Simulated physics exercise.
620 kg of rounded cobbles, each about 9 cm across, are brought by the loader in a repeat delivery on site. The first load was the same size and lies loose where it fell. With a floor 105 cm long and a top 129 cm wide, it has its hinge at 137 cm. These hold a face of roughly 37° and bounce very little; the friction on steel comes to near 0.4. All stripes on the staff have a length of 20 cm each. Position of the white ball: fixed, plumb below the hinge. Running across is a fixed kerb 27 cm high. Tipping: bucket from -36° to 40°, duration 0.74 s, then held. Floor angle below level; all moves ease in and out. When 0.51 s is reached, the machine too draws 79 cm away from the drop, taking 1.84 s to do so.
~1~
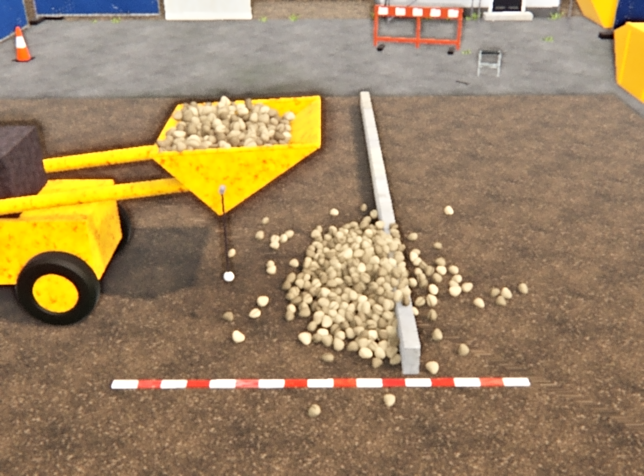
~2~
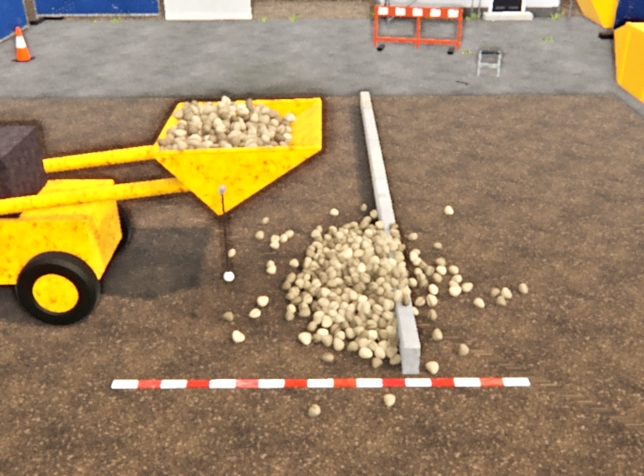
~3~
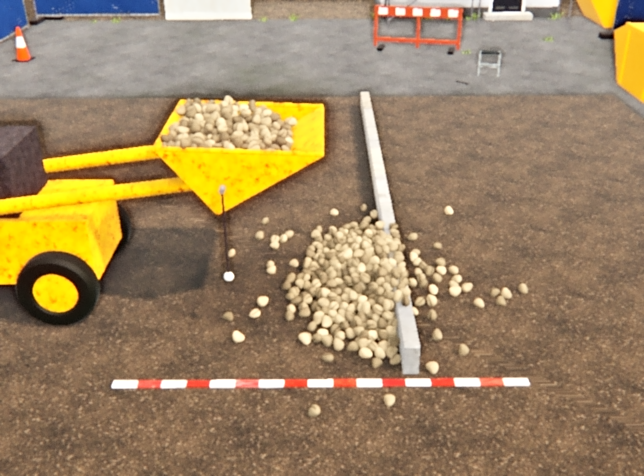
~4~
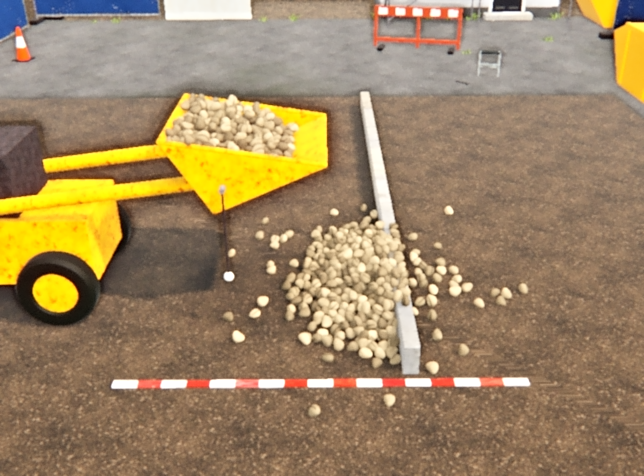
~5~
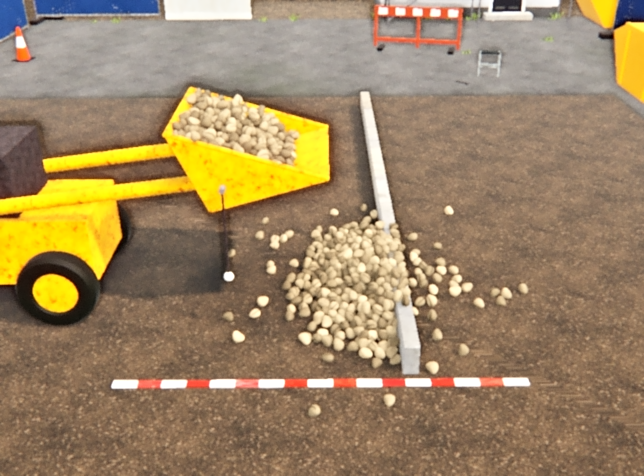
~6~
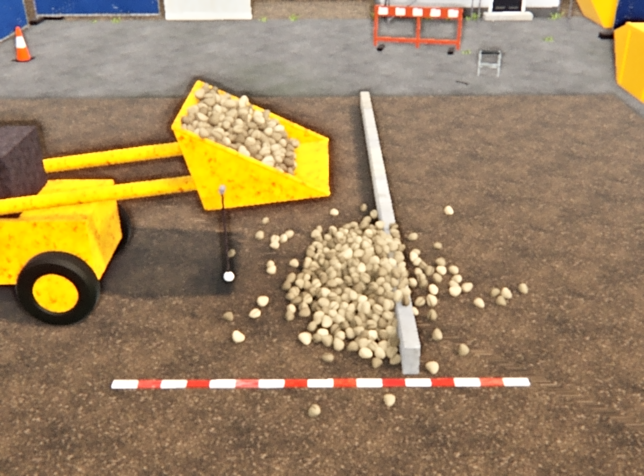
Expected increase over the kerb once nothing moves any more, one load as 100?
About 1 in every hundred.
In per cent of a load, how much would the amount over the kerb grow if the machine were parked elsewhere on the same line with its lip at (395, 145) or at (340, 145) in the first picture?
Close to 40 per cent, followed by close to 0 per cent.
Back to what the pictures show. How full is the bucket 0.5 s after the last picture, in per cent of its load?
Still inside: Some 75 %.
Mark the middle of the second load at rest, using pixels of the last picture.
They settle centred around (311, 269).
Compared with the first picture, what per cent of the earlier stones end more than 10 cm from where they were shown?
About 5 per cent.
Then, 0.2 s after the last picture the floor is at 28°; in per cent of one load, 100 in the bucket, 94 on this side of the kerb, 6 over the kerb; the foremost stones are at (483, 280).
Then, 0.5 s after the last picture the floor is at 40°; in per cent of one load, 75 in the bucket, 119 on this side of the kerb, 6 over the kerb; the foremost stones are at (483, 280).
Then, 2.5 s after the last picture the floor is at 40°; in per cent of one load, 0 in the bucket, 193 on this side of the kerb, 7 over the kerb; the foremost stones are at (483, 277).
Then, 5.3 s after the last picture the floor is at 40°; in per cent of one load, 0 in the bucket, 193 on this side of the kerb, 7 over the kerb; the foremost stones are at (483, 277). Net gain over the kerb, 1.
